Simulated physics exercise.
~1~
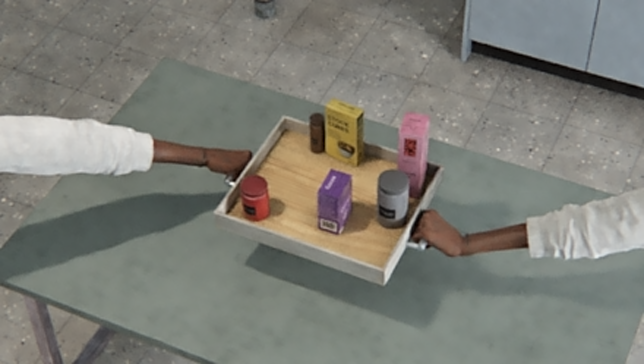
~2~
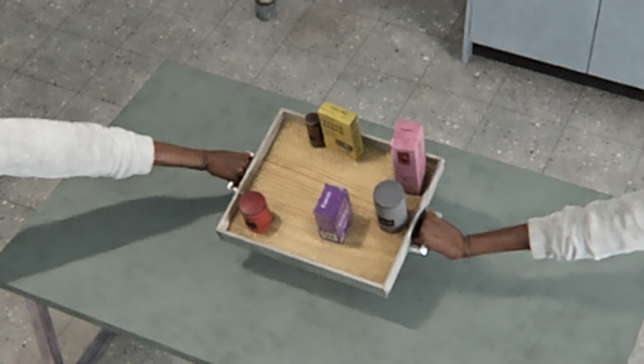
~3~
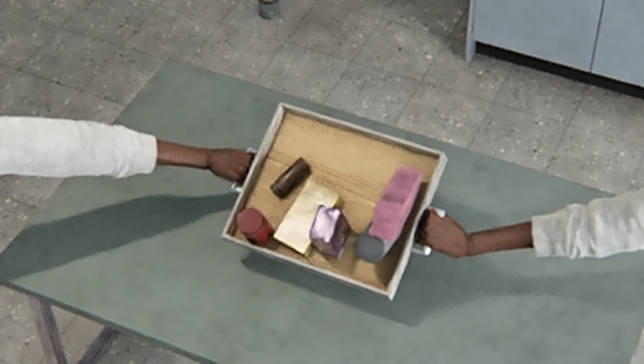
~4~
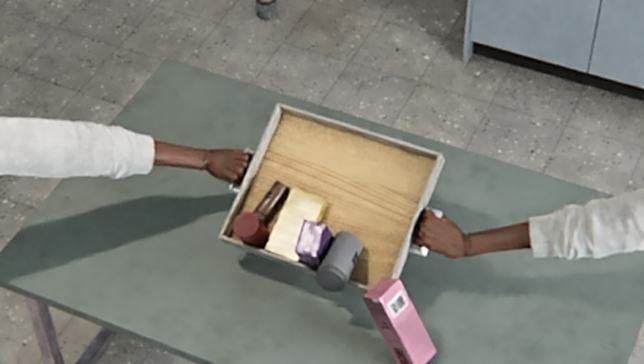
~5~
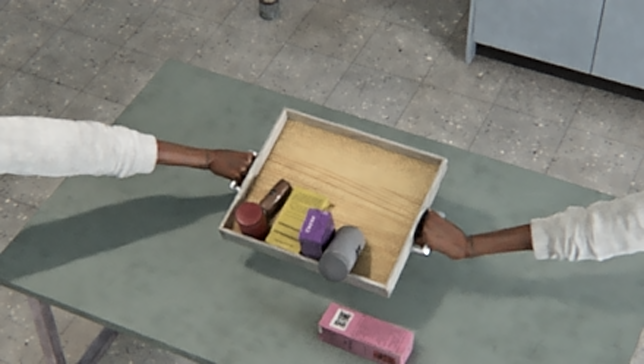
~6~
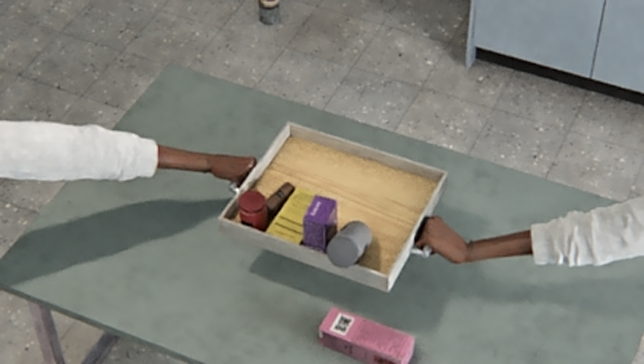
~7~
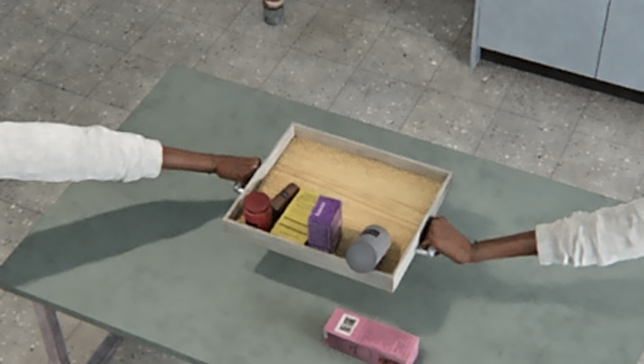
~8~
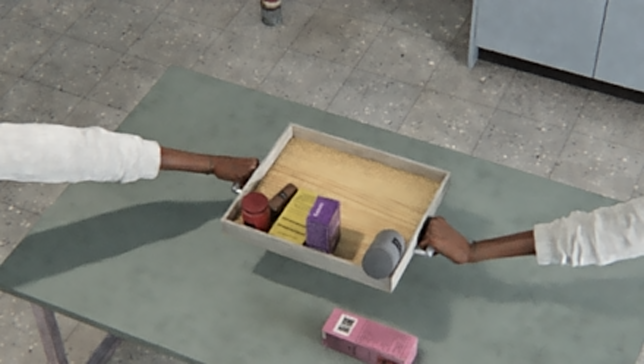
Above a green table, two hands tip a tray, toppling items and dropping a pink carton.
